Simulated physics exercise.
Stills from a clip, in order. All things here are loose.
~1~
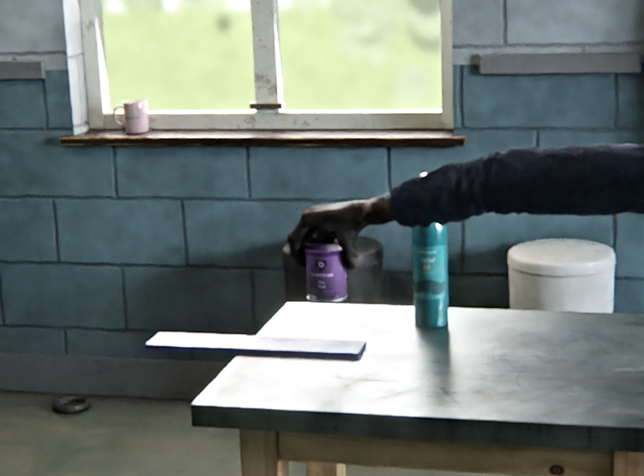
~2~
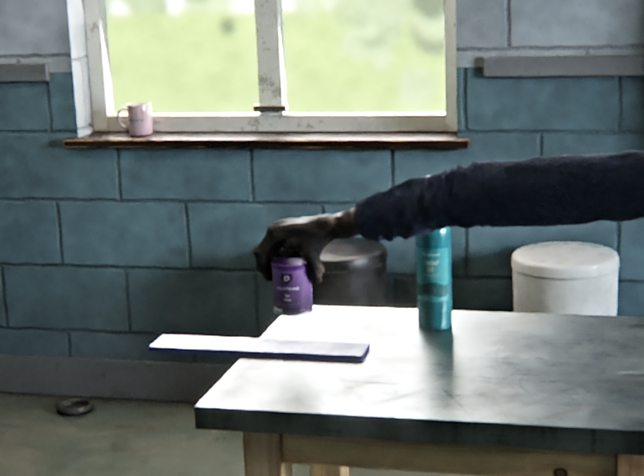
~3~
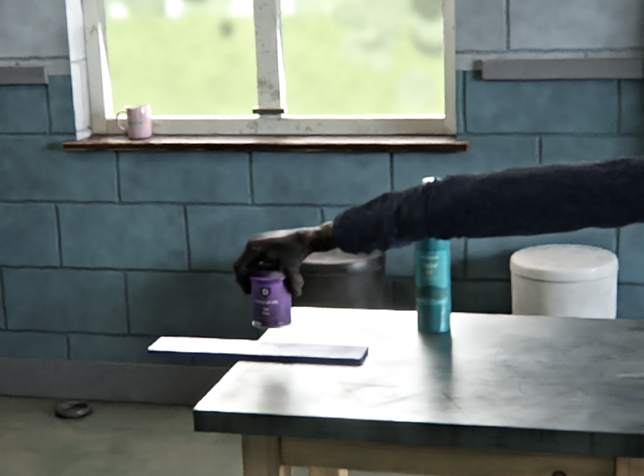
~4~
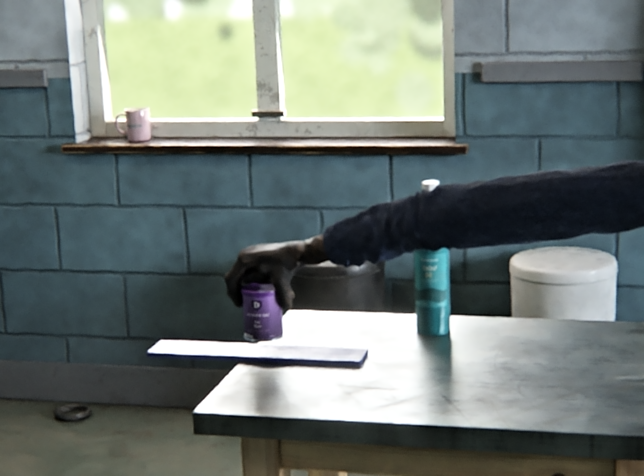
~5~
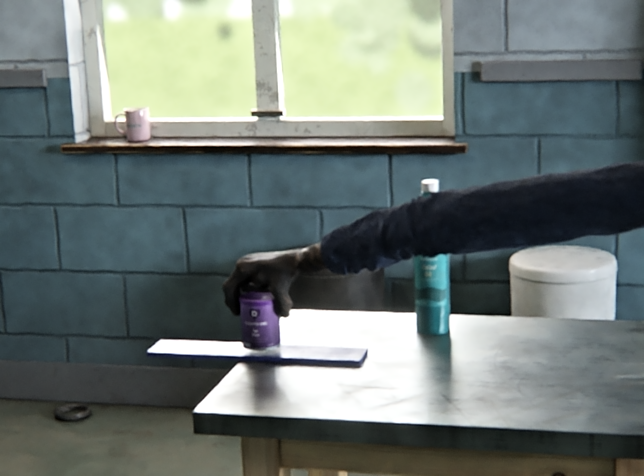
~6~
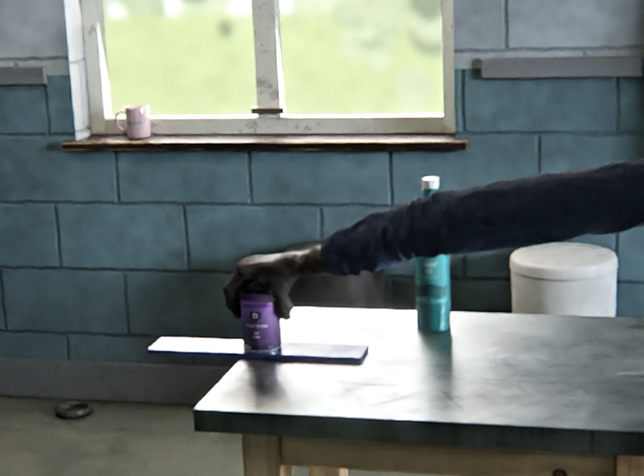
In a blue-walled room, a dark-gloved hand moves a purple tin left and lowers it onto a board overhanging a table.
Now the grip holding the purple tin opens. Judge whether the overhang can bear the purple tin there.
It can.
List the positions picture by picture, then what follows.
In the first frame, still above its spot; purple tin (326, 273); blue board (255, 345).
In the second frame, still above its spot; purple tin (292, 286); blue board (259, 347).
In the third frame, still above its spot; purple tin (271, 299); blue board (258, 350).
In the fourth frame, still above its spot; purple tin (263, 312); blue board (257, 353).
In the fifth frame, still above its spot; purple tin (261, 320); blue board (257, 352).
In the sixth frame, set down, still held; purple tin (261, 323); blue board (258, 350).
Then, 0.50 s later than the last frame, all is still.
Then, 1.20 s later than the last frame, purple tin resting near (261, 323).
When it is over, all 3 as before. End places, in pixels of the last picture, purple tin near (261, 323). The board holds.
